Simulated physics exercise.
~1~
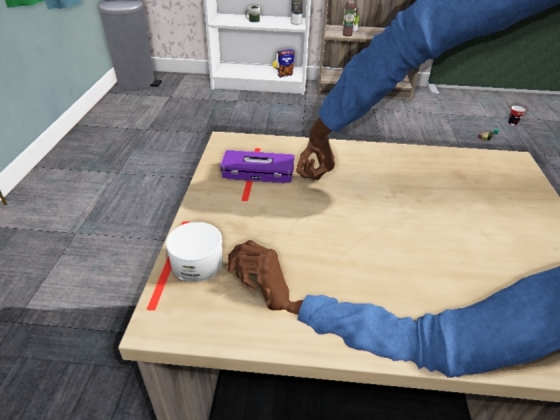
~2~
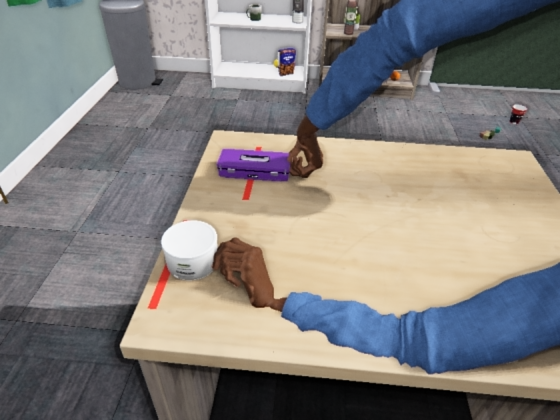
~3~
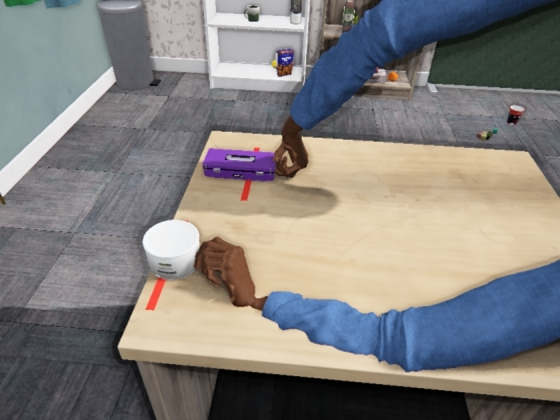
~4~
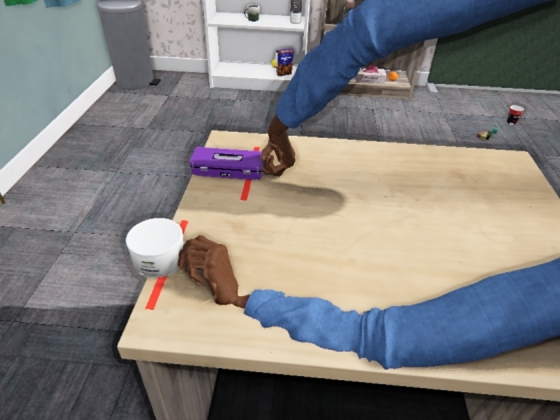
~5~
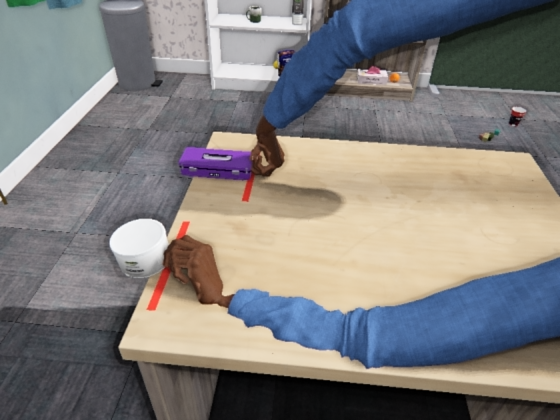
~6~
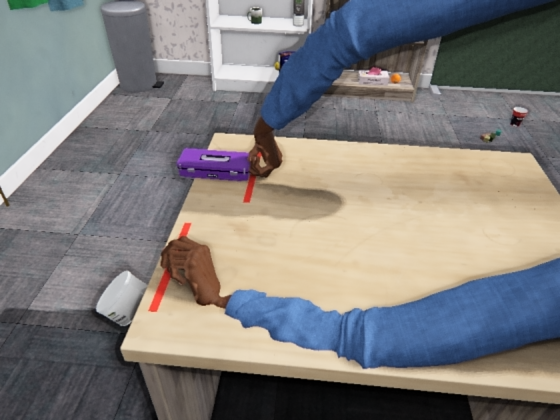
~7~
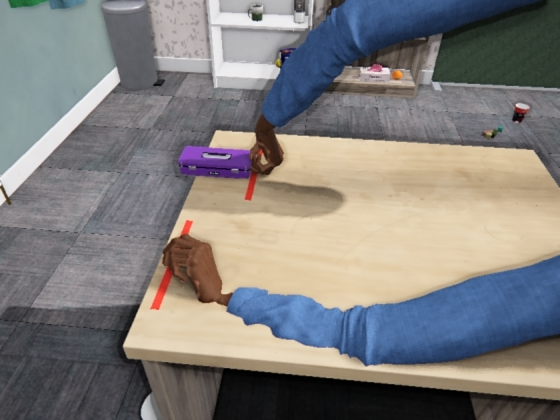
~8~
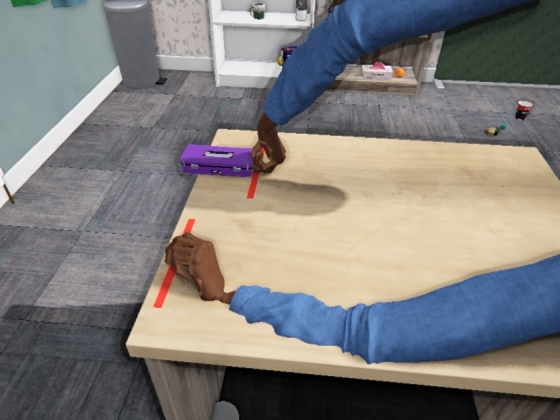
A white tub and a purple case were slowly pushed left across a wooden table by two hands, which stopped at strips of red tape. The tub tipped over the edge and dropped toward the floor, while the case stayed on the table.
